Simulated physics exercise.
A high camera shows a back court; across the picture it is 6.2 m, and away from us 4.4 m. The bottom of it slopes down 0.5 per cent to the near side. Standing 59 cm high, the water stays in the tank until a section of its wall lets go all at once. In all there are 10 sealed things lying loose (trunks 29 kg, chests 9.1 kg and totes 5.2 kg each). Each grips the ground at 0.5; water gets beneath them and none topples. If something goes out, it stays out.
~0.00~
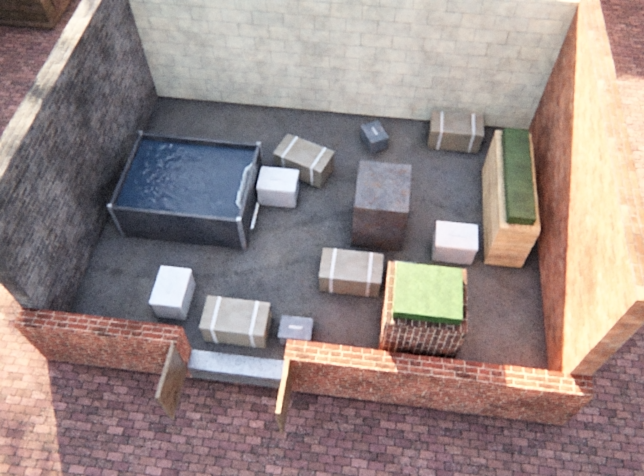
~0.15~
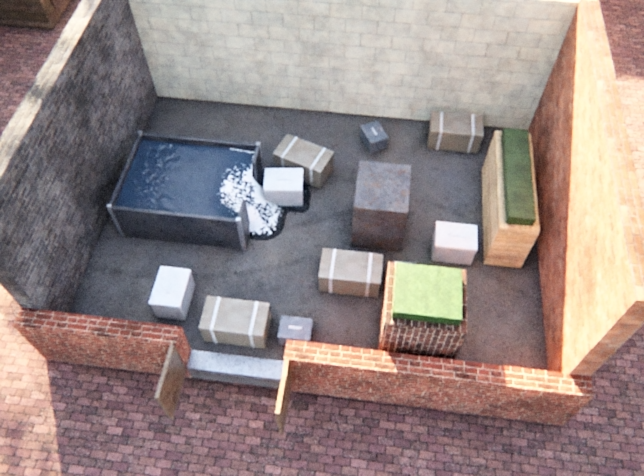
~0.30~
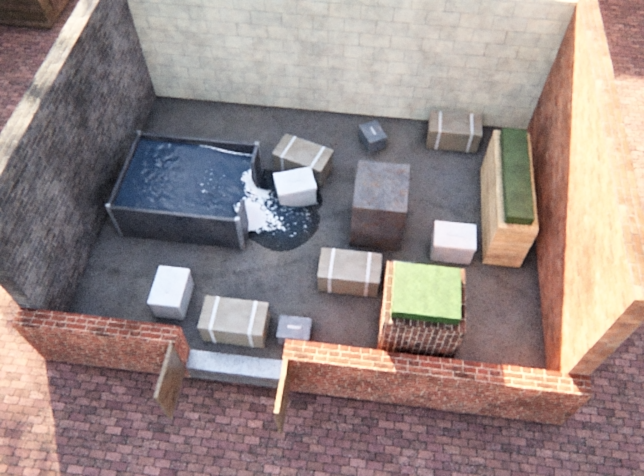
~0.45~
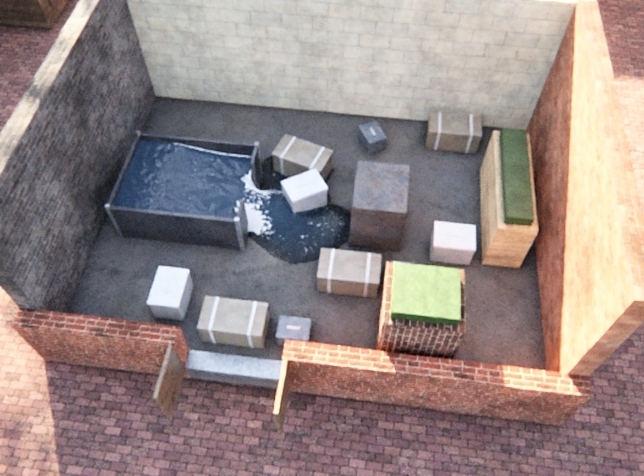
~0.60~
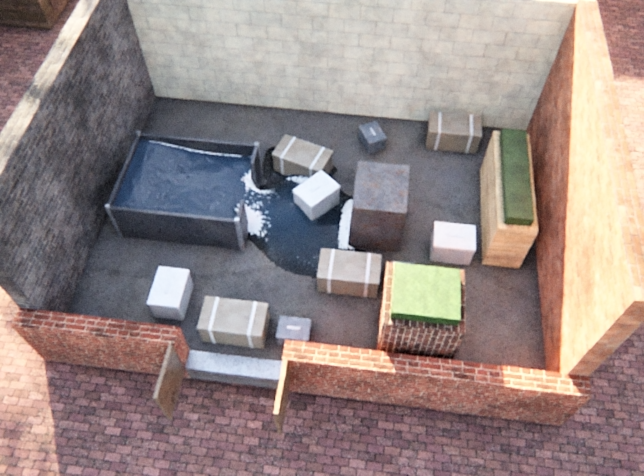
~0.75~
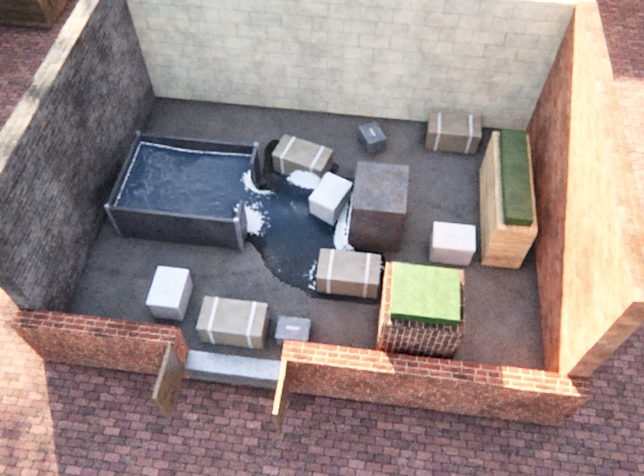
At first, a walled brick court holds a full tank of water on the left, with boxes and crates scattered about. Water then pours from the tank's right side and spreads across the dark floor, pushing the nearest white box rightward, turning it, until it is beside the large brown block.
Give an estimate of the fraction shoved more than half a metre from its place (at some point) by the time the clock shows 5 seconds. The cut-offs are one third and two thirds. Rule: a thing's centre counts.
The count will reach a third but not two thirds.
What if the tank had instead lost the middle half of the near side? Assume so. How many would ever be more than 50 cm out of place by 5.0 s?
Then the count would be 3.
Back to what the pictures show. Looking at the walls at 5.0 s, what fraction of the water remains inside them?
98 %.
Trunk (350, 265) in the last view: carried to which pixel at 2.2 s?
It ends up close to (343, 337).
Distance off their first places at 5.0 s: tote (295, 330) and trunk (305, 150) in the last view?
First: 30 cm. Second: 20 cm.
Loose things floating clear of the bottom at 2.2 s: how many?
Then: 1.
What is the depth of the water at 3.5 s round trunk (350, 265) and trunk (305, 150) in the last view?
Roughly 13 and 3 cm.
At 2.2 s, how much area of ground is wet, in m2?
Near 14 m2 in all.
After 1.1 s 1 of 10 are over 50 cm from their spots; 1 afloat.
After 2.2 s 3 of 10 are over 50 cm from their spots; 1 afloat.
After 3.5 s 3 of 10 are over 50 cm from their spots; 3 afloat.
After 5.0 s 5 of 10 are over 50 cm from their spots, and 5 have been at some point; 6 afloat.
